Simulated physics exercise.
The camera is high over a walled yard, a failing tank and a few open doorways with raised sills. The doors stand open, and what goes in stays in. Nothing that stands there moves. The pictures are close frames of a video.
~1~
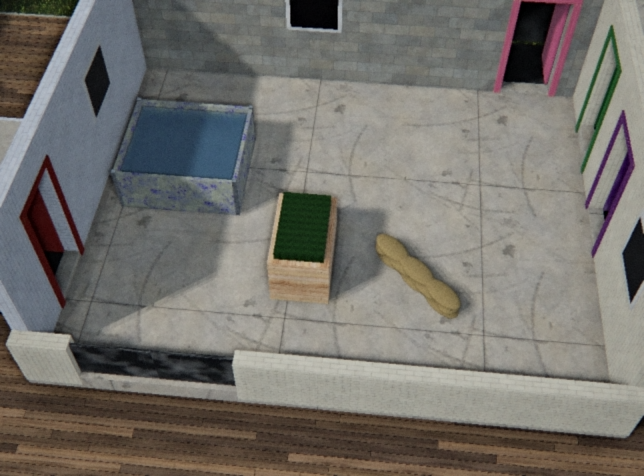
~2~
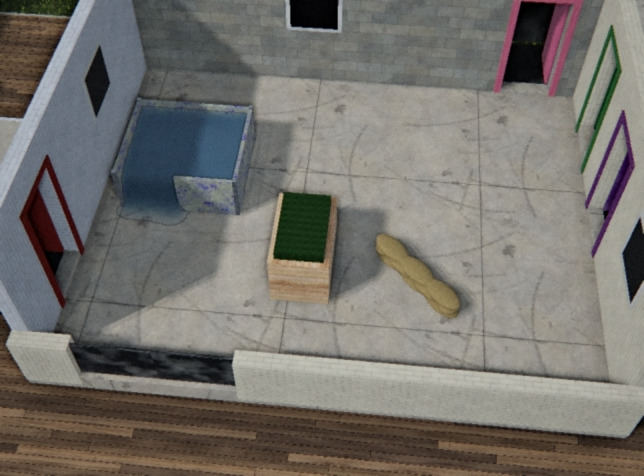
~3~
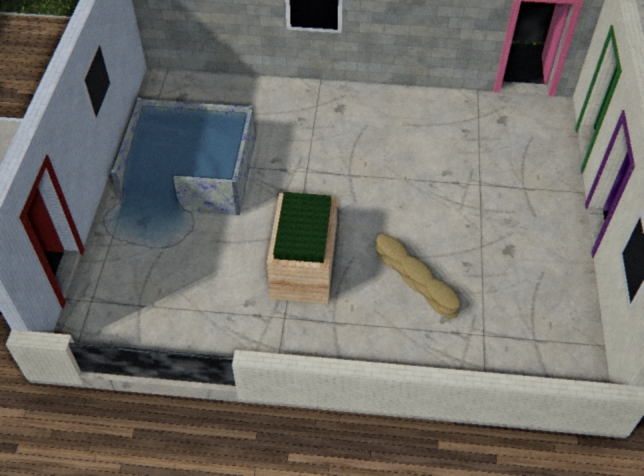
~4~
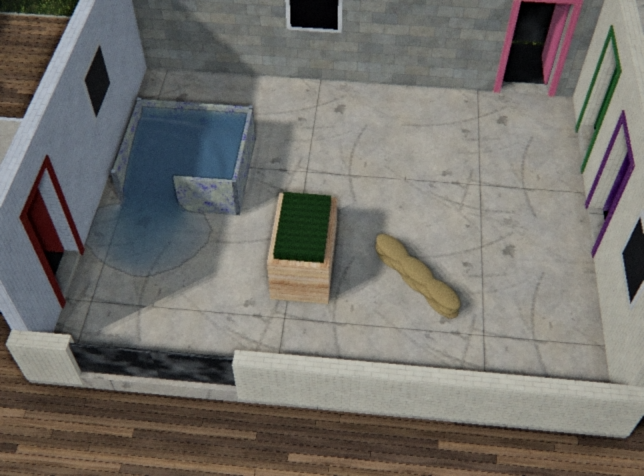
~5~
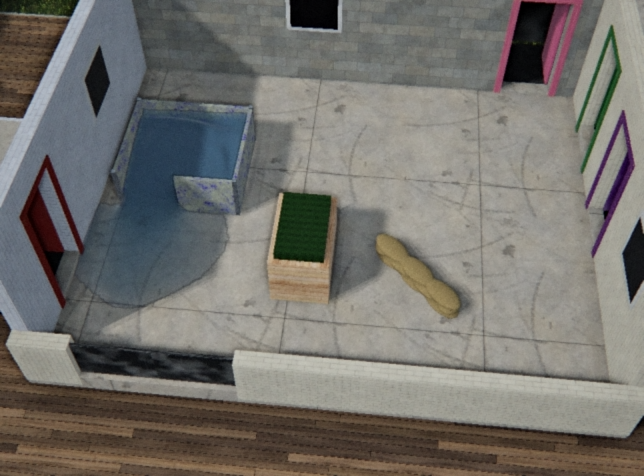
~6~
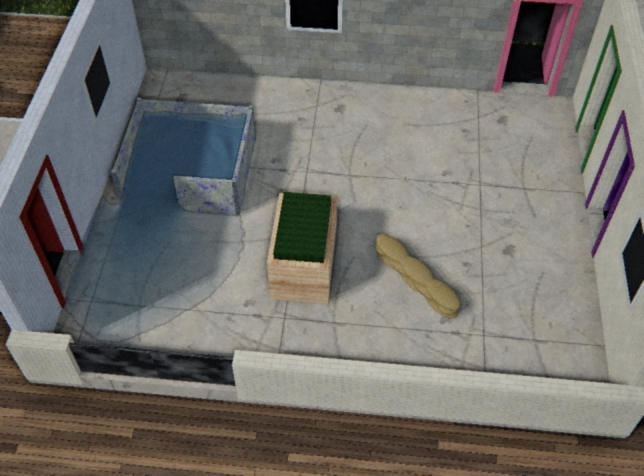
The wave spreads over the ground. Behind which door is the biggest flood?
The red doorway takes the most.
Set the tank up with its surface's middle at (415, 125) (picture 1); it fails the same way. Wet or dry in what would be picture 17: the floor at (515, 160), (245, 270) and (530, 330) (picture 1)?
As listed: Dry, clear, awash.
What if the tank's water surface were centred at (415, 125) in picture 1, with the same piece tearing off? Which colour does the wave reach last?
The pink one.
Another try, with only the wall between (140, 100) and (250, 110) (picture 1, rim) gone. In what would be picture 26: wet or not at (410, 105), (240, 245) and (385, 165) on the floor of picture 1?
One after the other: Under water, dry, flooded.
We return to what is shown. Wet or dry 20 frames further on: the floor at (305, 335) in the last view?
Answer: Under water.
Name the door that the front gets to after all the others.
It is the one in pink.
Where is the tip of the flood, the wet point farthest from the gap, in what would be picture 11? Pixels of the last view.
Around (227, 375).
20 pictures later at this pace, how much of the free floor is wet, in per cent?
Near 30 in a hundred.
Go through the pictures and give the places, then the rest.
The open tank at (185, 143) is whole and still, in the first frame.
The front is at (182, 217), out from the gap at (151, 197), in the second frame.
The front is at (168, 242), out from the gap at (151, 197), in the third frame.
The front is at (148, 271), out from the gap at (151, 198), in the fourth frame.
The front is at (136, 303), out from the gap at (151, 198), in the fifth frame.
Water pours out at (151, 197) and has run to (98, 334), in the sixth frame.
A moment on, water covers 15 % of the floor; purple door not reached, green door not reached, red door a trickle in, pink door not reached.
Next, water covers 20 % of the floor; purple door not reached, green door not reached, red door some in, pink door not reached.
Then, water covers 30 % of the floor; purple door not reached, green door not reached, red door some in, pink door not reached.
Later, water covers 45 % of the floor; purple door wet at the sill, nothing in, green door not reached, red door a lot in, pink door not reached.
In the end, water covers 85 % of the floor; purple door wet at the sill, nothing in, green door wet at the sill, nothing in, red door a lot in, pink door wet at the sill, nothing in; the red door has let in the most.
